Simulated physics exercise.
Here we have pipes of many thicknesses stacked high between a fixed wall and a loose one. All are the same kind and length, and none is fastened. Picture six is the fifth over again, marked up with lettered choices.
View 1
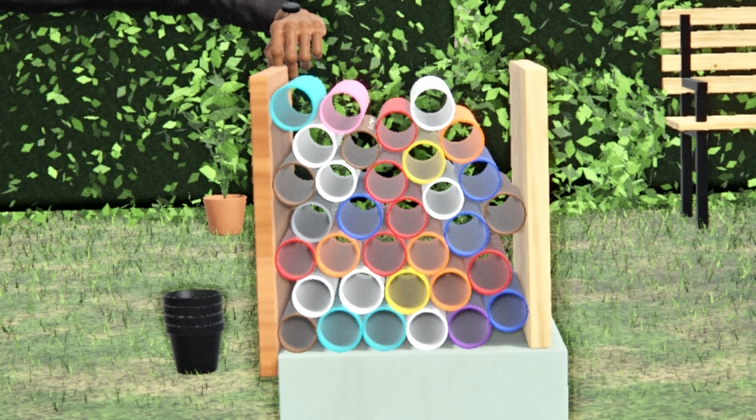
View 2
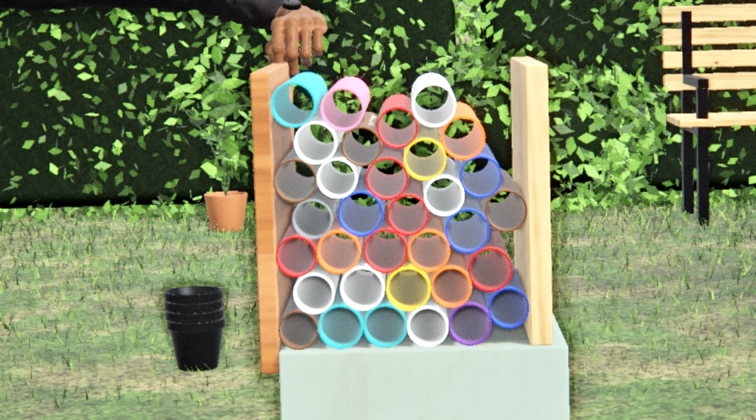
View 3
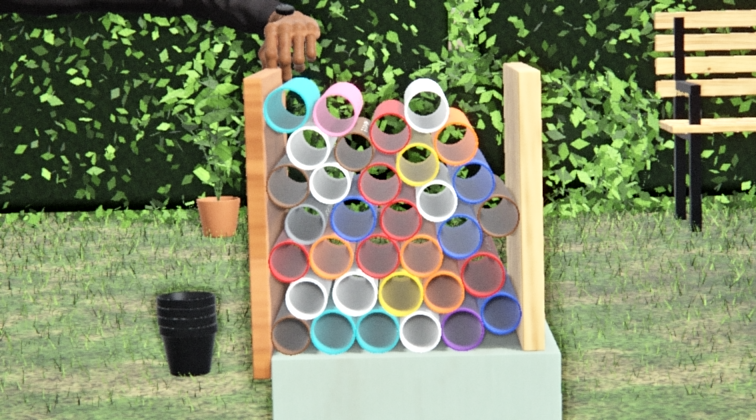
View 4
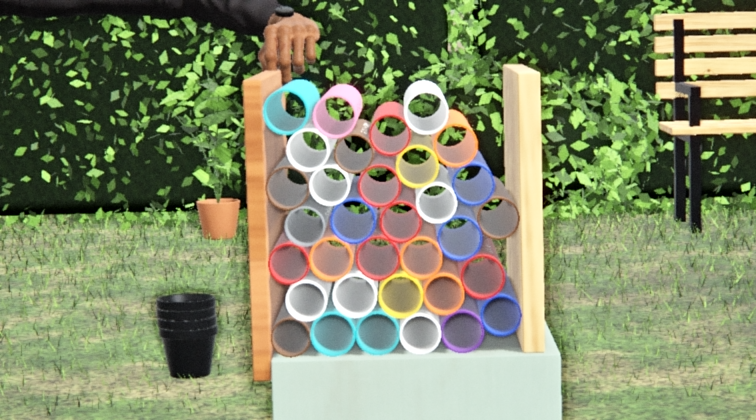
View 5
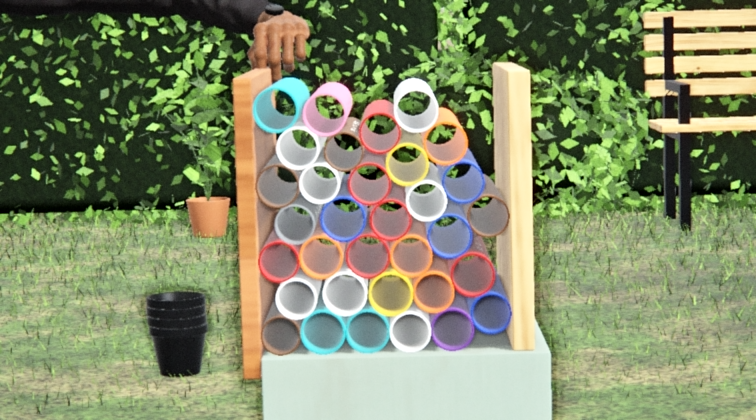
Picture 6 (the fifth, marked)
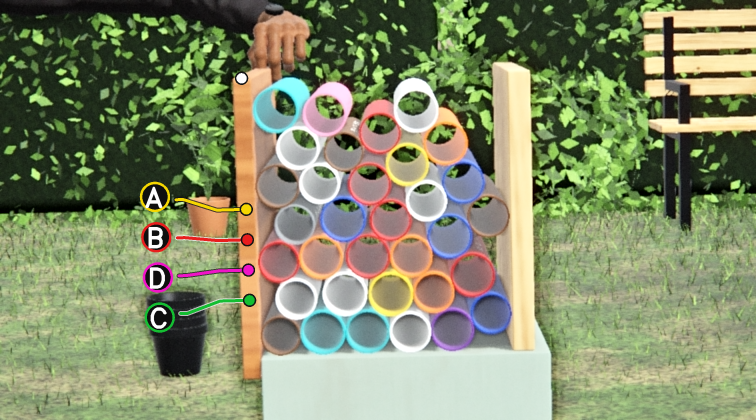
The camera drifts slightly left and right, so the whole view shifts a little, while the pipes stay stacked and a hand at the top left barely moves. Seen from the front on a lawn before a leafy hedge, the stack sits on a pale block between two wooden side boards. White, grey, brown, red, blue, pink and other coloured pipes face forward, with black pots at left and a bench at right.
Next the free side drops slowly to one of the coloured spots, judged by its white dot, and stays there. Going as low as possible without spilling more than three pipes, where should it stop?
The lowest mark that will do is A.
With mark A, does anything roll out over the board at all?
At A: Yes.
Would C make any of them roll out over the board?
Yes, at C.
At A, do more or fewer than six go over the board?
Fewer than six.
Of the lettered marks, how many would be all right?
The number is one.
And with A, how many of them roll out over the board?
It comes to one.
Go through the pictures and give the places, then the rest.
In the first picture, a grey pipe (311, 223); a brown pipe (505, 214); a white pipe (314, 146).
In the second picture, a white pipe (315, 143); a pink pipe (342, 109).
In the third picture, side board (270, 211); a brown pipe (291, 336).
In the fourth picture, a white pipe (306, 301); a red pipe (289, 263).
In the fifth picture, a grey pipe (294, 225); a brown pipe (488, 216); a white pipe (298, 149).
On the marked copy, A at (246, 210); B at (247, 240); C at (249, 300); D at (248, 270); the white dot at (241, 78).
Taking A. A third of the way, top of the board (254, 137).
Two thirds of the way, top of the board (256, 205).
When it is over, top of the board (256, 208), one out over the board.
As for the rest, B four out over the board; C more than three out over the board; D four out over the board.
